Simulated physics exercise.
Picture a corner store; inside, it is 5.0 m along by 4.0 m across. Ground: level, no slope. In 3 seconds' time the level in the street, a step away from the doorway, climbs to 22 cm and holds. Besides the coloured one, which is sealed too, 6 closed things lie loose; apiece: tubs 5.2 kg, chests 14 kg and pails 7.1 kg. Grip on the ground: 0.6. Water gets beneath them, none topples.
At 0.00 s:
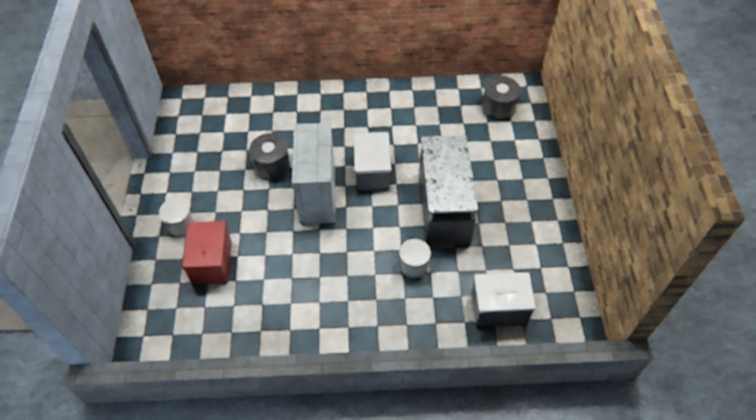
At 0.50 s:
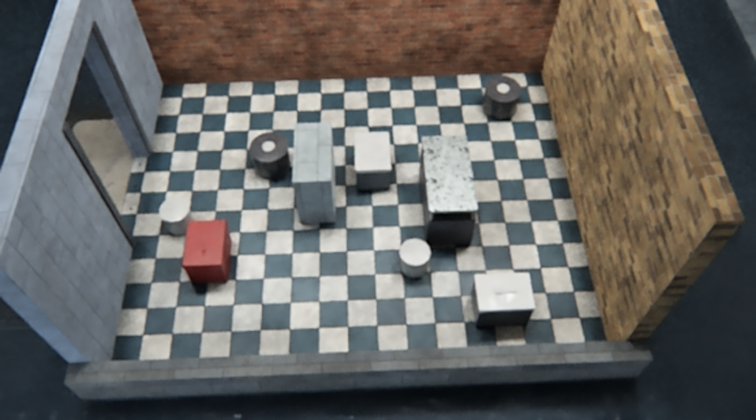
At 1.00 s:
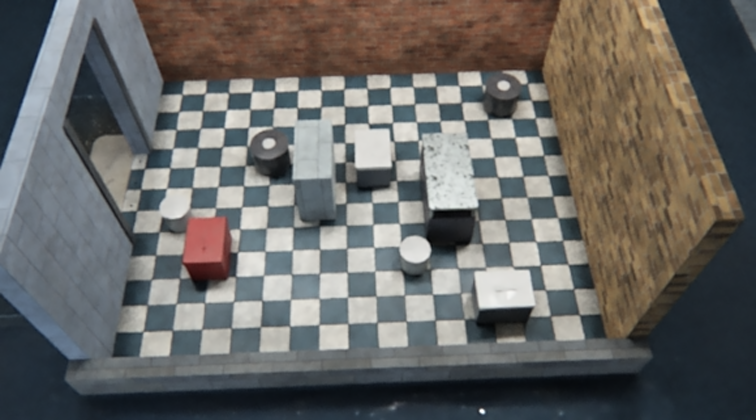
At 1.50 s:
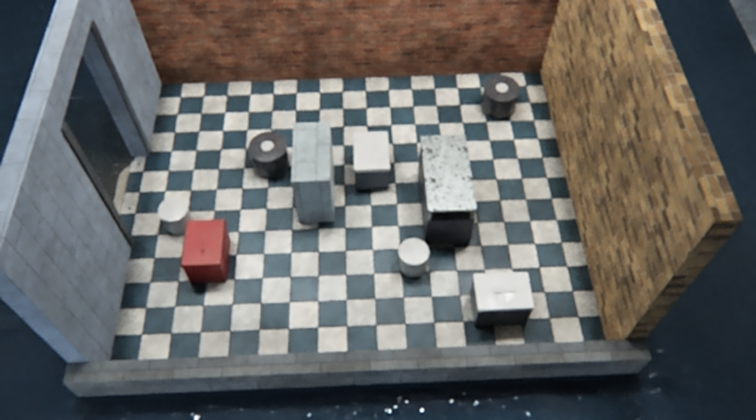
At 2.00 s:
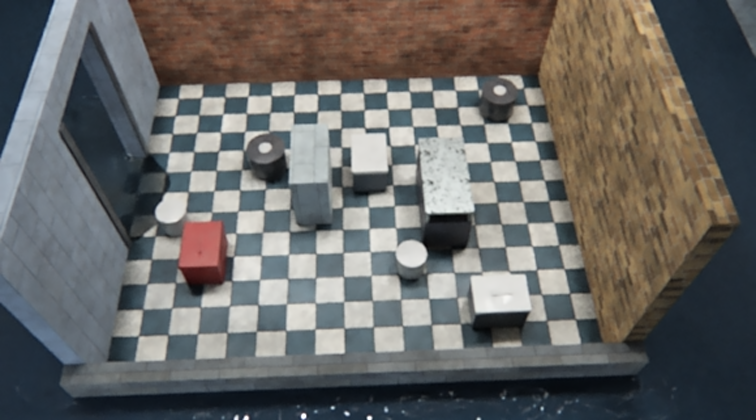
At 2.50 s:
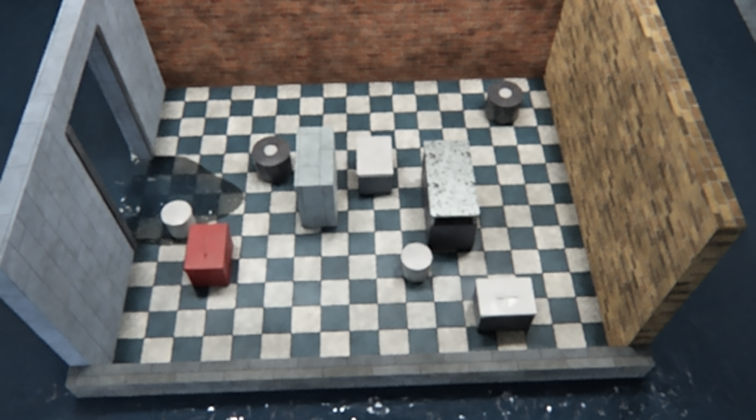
Tile-floored room with red chest and scattered blocks standing still as dark water surrounds it, then spreads in through left doorway.
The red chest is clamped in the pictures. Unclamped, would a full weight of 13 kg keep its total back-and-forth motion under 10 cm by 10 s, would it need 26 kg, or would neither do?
The high one.
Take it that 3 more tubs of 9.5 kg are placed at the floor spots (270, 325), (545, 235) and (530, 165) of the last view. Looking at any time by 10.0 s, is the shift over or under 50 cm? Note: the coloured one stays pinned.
Result, in turn - exceeds it; falls shy; exceeds it.
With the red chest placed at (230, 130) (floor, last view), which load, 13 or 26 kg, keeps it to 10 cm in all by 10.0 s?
Outcome - success with heavier only.
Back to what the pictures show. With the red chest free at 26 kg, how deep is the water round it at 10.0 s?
Around 8 cm.
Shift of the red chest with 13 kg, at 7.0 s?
120 cm.
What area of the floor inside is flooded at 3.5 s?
Some 4.0 m2 of it.
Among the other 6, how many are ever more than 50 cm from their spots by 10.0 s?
Tally: 3.
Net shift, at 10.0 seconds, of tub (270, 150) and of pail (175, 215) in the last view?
Shifts: 350 cm / 200 cm.
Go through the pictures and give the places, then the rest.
The first picture shows the red chest at (204, 244) rests on the ground; water covers 0.0 m2; 0 of 7 have shifted.
The second picture shows the red chest at (204, 242) rests on the ground; water covers 0.0 m2; 0 of 7 have shifted.
The third picture shows the red chest at (205, 239) rests on the ground; 0.0 m2 under water; 0 of 7 have shifted.
The fourth picture shows the red chest at (203, 242) rests on the ground; 0.0 m2 under water; 0 of 7 have shifted.
The fifth picture shows the red chest at (201, 244), on the bottom; water covers 0.3 m2; 0 of 7 have shifted.
The sixth picture shows the red chest at (206, 246) rests on the ground; 0.9 m2 under water; 0 of 7 have shifted.
After 3.5 s the red chest would be 0 cm from its start with 13 kg and 0 cm from its start with 26 kg; 1 cm of water round it then.
After 4.5 s the red chest would be 37 cm from its start with 13 kg and 0 cm from its start with 26 kg; 5 cm of water round it then.
After 7.0 s the red chest would be 114 cm from its start with 13 kg and 0 cm from its start with 26 kg; 6 cm of water round it then.
After 10.0 s the red chest would be 94 cm from its start with 13 kg and 0 cm from its start with 26 kg; 8 cm of water round it then.
